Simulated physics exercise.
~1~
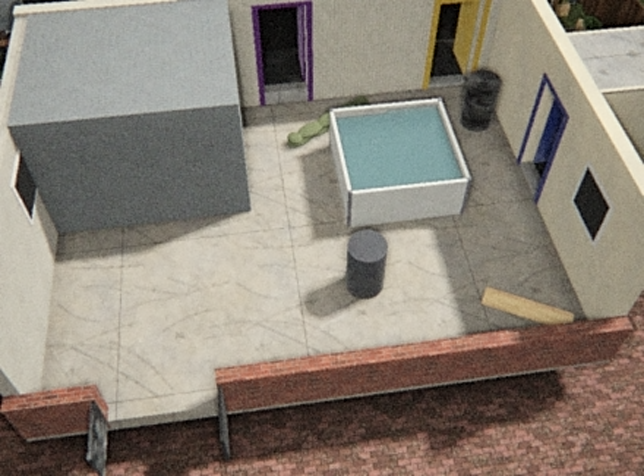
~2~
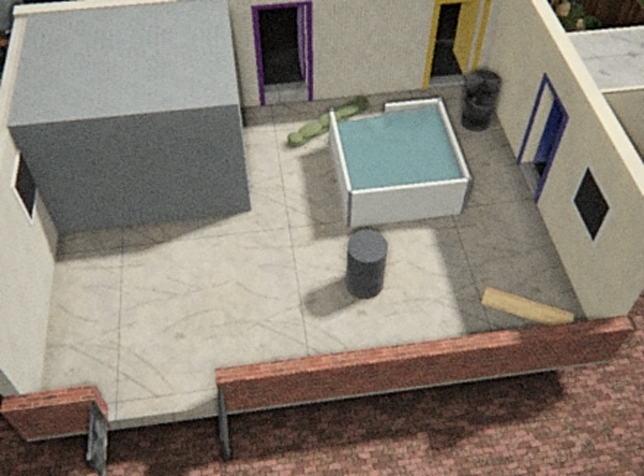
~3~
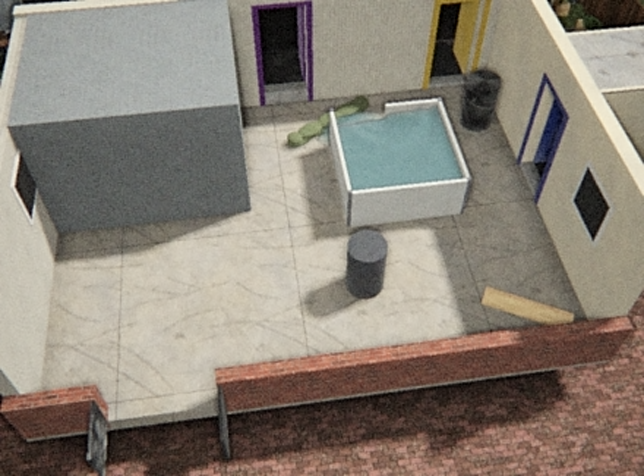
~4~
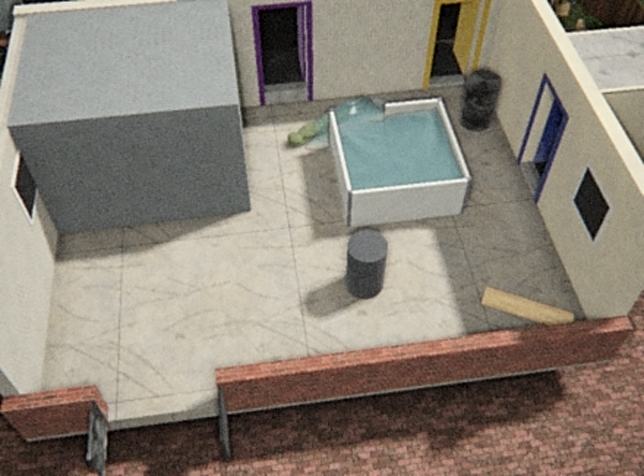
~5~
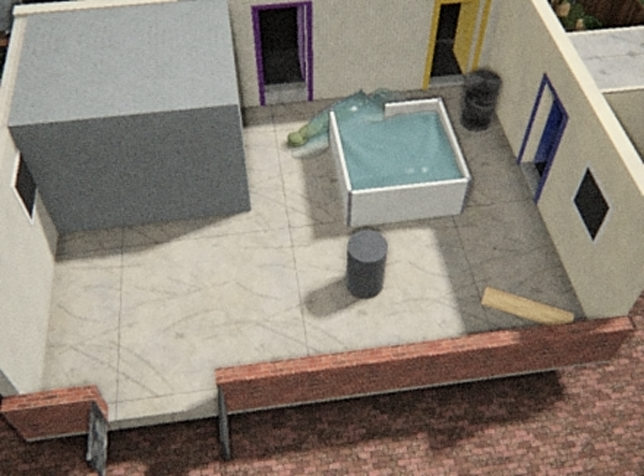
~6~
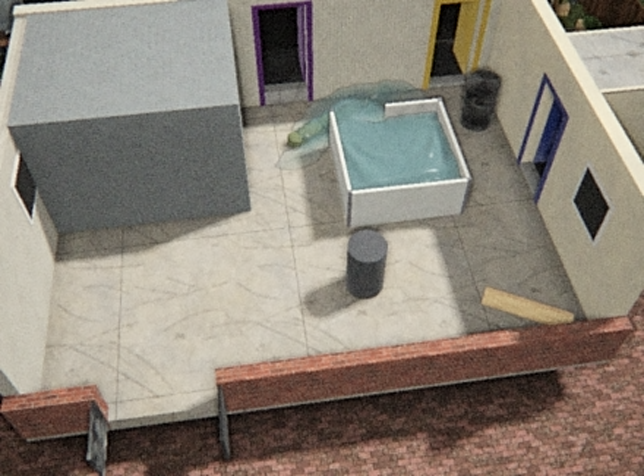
A white-walled tank of water stood in a walled yard with open coloured doors until part of its far side broke open, and water poured out behind it, spreading around a green object.
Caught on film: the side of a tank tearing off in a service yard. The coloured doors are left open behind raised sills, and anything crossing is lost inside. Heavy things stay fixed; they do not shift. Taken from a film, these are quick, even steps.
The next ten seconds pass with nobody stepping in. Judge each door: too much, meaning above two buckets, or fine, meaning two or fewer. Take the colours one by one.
Yellow door: Too much, blue door: Fine, purple door: Fine.
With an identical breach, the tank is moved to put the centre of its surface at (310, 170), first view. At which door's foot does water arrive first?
That would be the purple door.
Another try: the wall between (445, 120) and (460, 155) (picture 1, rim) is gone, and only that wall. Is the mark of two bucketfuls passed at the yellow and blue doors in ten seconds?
The yellow door exceeds the mark, and the blue door exceeds the mark.
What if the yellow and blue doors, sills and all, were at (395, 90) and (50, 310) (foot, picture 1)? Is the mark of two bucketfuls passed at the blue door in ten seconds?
As it turns out, the blue door keeps clear.
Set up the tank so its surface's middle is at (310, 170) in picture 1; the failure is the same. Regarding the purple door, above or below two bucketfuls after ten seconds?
Check, purple door: Limit exceeded.
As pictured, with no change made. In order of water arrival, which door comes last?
It's the one in blue.
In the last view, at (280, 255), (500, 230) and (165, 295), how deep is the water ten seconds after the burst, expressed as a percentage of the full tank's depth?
Going in order, that's 4, 12 and 2 %.
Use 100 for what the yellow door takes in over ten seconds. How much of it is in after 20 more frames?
The figure is near 30 per cent.
A moment on, water covers 20 % of the floor; the yellow door wet at the sill, nothing in, the blue door not reached, the purple door wet at the sill, nothing in.
Next, water covers 25 % of the floor; the yellow door under two buckets in, the blue door wet at the sill, nothing in, the purple door wet at the sill, nothing in.
Then, water covers 45 % of the floor; the yellow door far over two buckets in, the blue door wet at the sill, nothing in, the purple door wet at the sill, nothing in.
Later, water covers 75 % of the floor; the yellow door far over two buckets in, the blue door wet at the sill, nothing in, the purple door wet at the sill, nothing in.
In the end, water covers 85 % of the floor; the yellow door far over two buckets in, the blue door wet at the sill, nothing in, the purple door wet at the sill, nothing in.
